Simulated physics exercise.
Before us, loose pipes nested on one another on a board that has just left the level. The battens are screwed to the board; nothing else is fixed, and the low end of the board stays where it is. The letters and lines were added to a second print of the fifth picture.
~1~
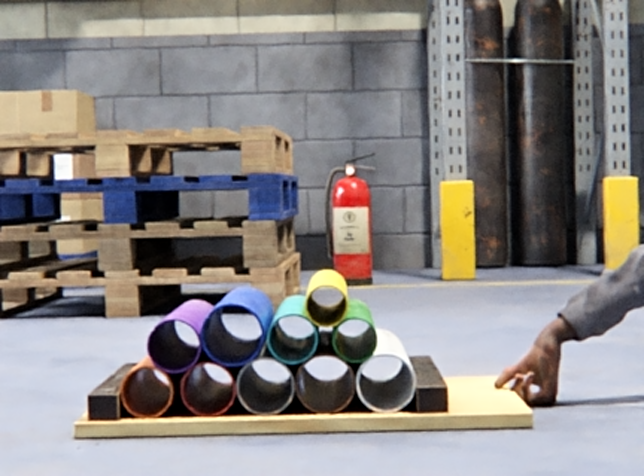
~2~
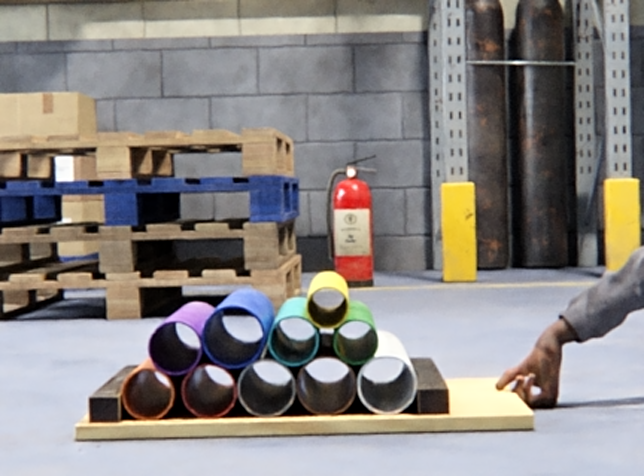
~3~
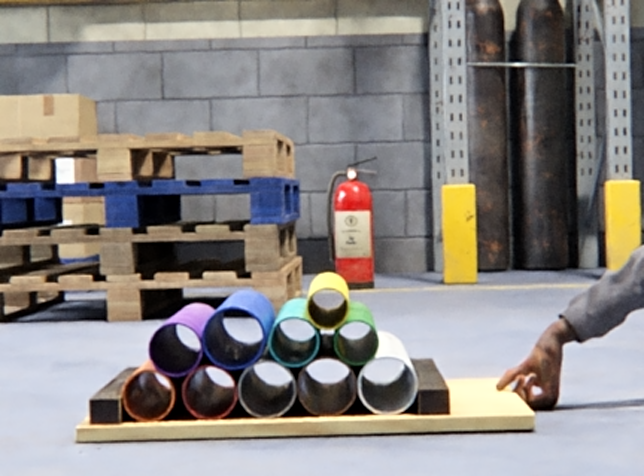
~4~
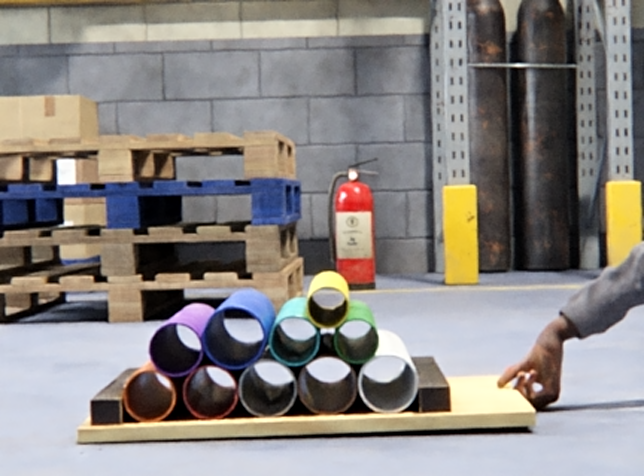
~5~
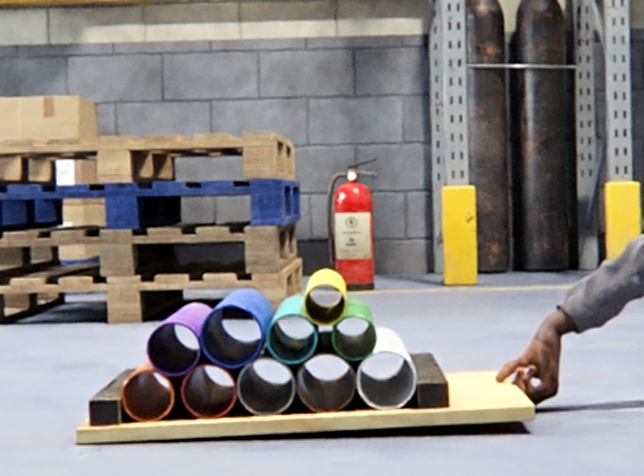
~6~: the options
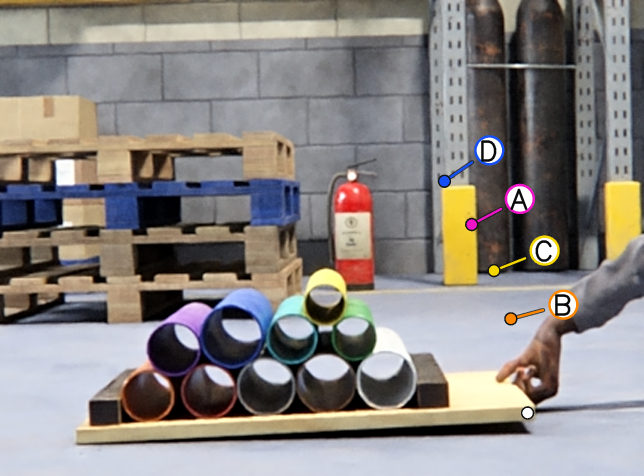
We see colored pipes stacked between two dark battens on a wooden board on a warehouse floor, a hand at its right end; the pipes stay nested as the hand raises that end slightly.
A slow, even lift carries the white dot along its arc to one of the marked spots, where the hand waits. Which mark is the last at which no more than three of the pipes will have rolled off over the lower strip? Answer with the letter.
Raise it to C.
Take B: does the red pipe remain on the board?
The red pipe: Yes.
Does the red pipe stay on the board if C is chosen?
Yes, with C.
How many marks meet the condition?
Two of them.
On the marked copy, A at (472, 224); B at (511, 319); C at (494, 271); D at (444, 181); the white dot at (528, 413).
With C. Early on, board at 14°.
Further on, board at 20°.
At the end, board at 20°, none over the low batten.
As for the rest, A four over the low batten (blue, purple, turquoise, yellow); B none over the low batten; D five over the low batten.
